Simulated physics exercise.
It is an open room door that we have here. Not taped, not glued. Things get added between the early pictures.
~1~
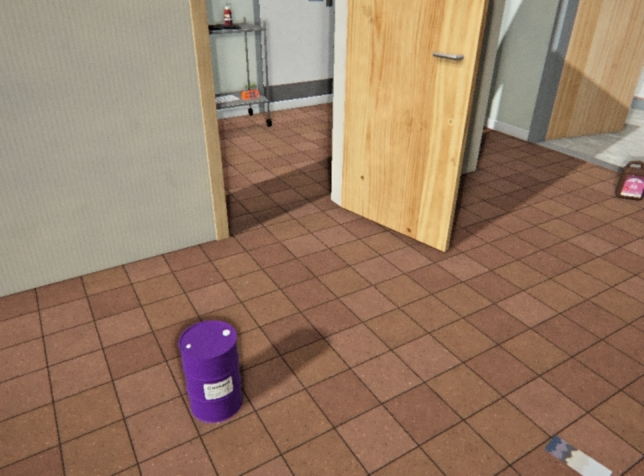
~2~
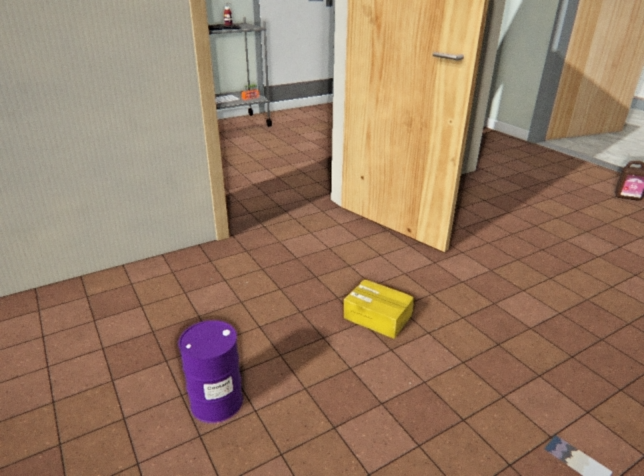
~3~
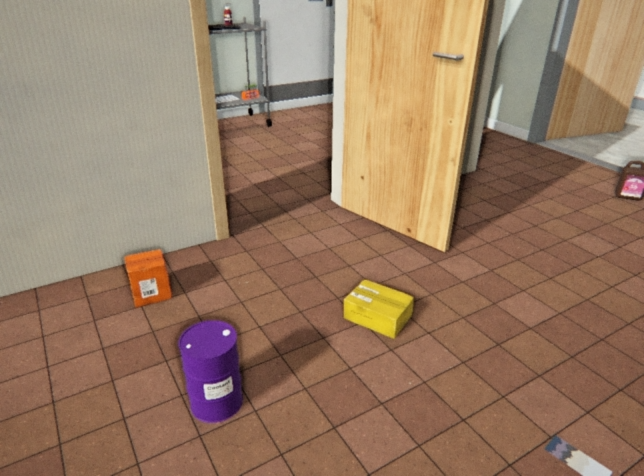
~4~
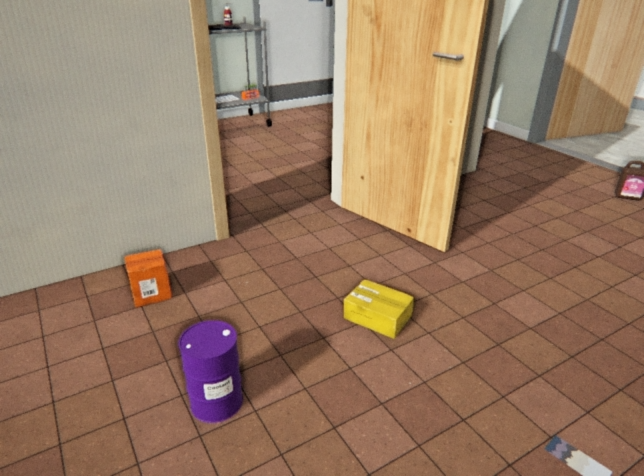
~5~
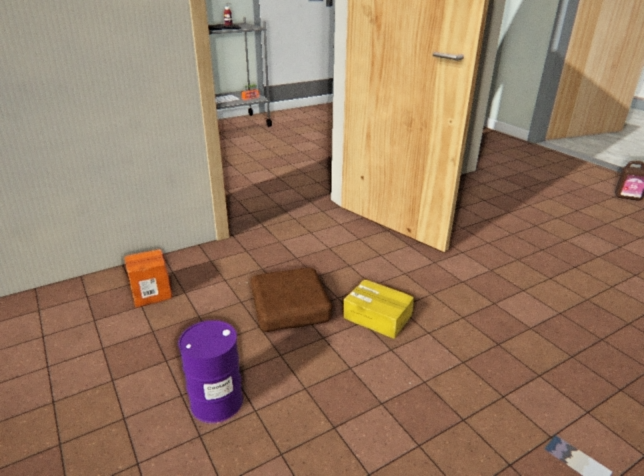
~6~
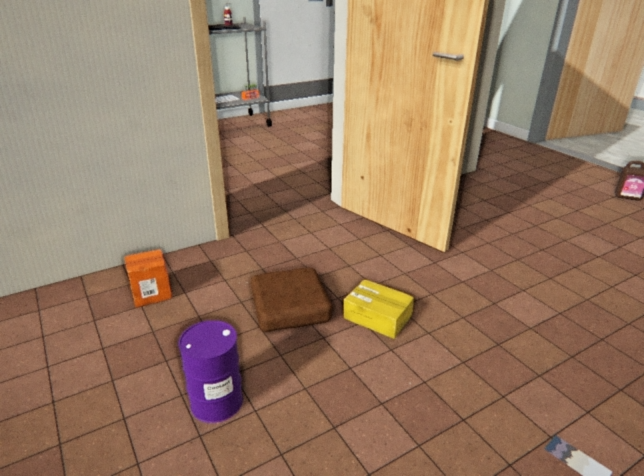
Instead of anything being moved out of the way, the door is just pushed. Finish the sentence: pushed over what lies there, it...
It swings shut.
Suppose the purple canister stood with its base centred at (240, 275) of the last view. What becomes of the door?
Well, after that the door swings fully home.
Then, 1.30 s after the last picture, door at 73°.
Then, 2.30 s after the last picture, door at 35°.
At rest, door at 0°; all 4 in place. Seen from the same camera at the end, brown cushion near (290, 298).
